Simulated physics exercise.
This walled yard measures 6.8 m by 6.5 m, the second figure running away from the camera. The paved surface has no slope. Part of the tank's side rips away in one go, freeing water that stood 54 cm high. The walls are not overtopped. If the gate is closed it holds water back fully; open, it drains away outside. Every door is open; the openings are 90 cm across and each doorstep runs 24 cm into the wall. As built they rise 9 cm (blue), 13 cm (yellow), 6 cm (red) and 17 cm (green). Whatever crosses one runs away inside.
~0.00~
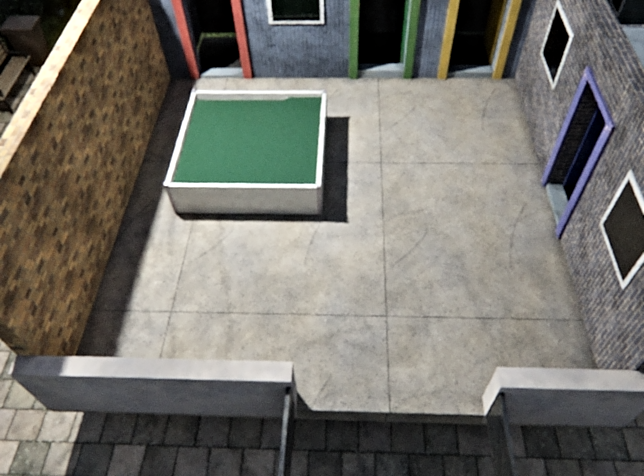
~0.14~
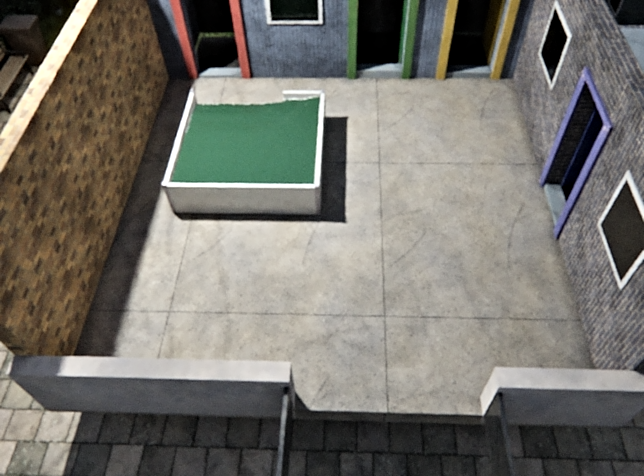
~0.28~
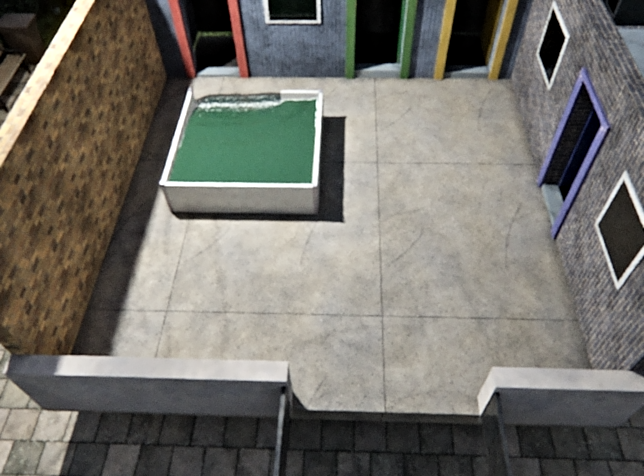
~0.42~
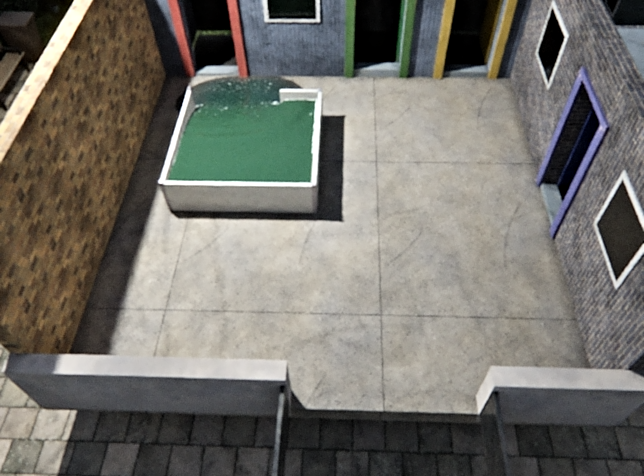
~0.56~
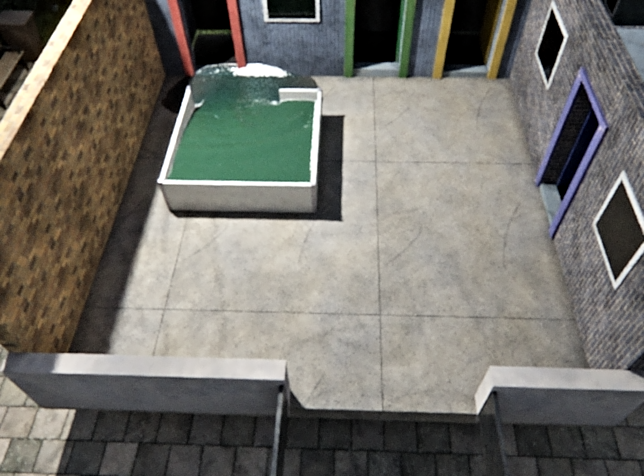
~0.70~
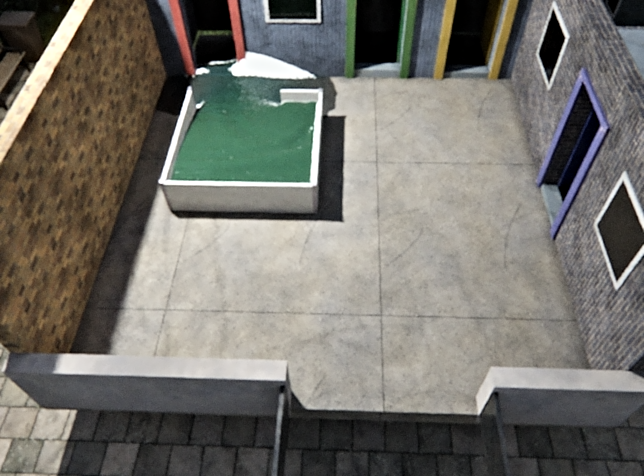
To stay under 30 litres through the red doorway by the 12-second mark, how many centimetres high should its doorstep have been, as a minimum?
About 33 cm.
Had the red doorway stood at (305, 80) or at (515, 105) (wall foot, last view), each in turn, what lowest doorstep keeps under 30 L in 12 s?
About 16 and 11.0 cm.
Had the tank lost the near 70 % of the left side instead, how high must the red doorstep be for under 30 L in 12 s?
About 18 cm.
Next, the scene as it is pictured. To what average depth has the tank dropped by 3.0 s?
Some 22 cm.
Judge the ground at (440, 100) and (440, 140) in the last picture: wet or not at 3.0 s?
In that order: Flooded, flooded.
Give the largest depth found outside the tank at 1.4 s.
About 38 cm.
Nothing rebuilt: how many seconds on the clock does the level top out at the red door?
Near 2.2 s.
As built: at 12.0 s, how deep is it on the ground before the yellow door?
Roughly 5.5 cm deep.
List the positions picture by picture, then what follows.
Still water, 54 cm deep, in the tank at (252, 139); the red door at (213, 32) is dry, in the first picture.
Water pours out on the far side and has run 0.3 m, to a hidden place; about 10 cm deep outside, 54 cm at the back, in the second picture.
Water pours out on the far side and has run 0.7 m, to a hidden place; about 10 cm deep outside, 54 cm at the back, in the third picture.
The front is at (268, 78), 1.2 m from the gap on the far side; 2.3 m2 of floor is wet, 54 cm left at the back, in the fourth picture.
Water pours out on the far side and has run 1.5 m, to (221, 67); about 8 cm deep outside, 54 cm at the back, in the fifth picture.
The gap is on the far side, the front 1.6 m out at (199, 66); the back of the tank holds 52 cm; water is at the red door at (209, 30), in the sixth picture.
After 1.4 s water covers 10 % of the floor, deepest (38 cm) near (247, 82); 29 cm at the red door, 122 litres in over its 6 cm doorstep.
After 3.0 s water covers 35 % of the floor, deepest (32 cm) near (167, 76); 25 cm at the red door, 433 litres in over its 6 cm doorstep.
After 12.0 s water covers 95 % of the floor, deepest (8 cm) near (547, 345); 6 cm at the red door, 712 litres in over its 6 cm doorstep.
At the red door as built, the water arrived by 0.6 s and peaked near 31 cm at 2.2 s.
Run again over the same 12 s with other heights there, 78 litres in over 28 cm, 8 litres over 37.5 cm. The limit of 30 litres is kept from about 33 cm up.
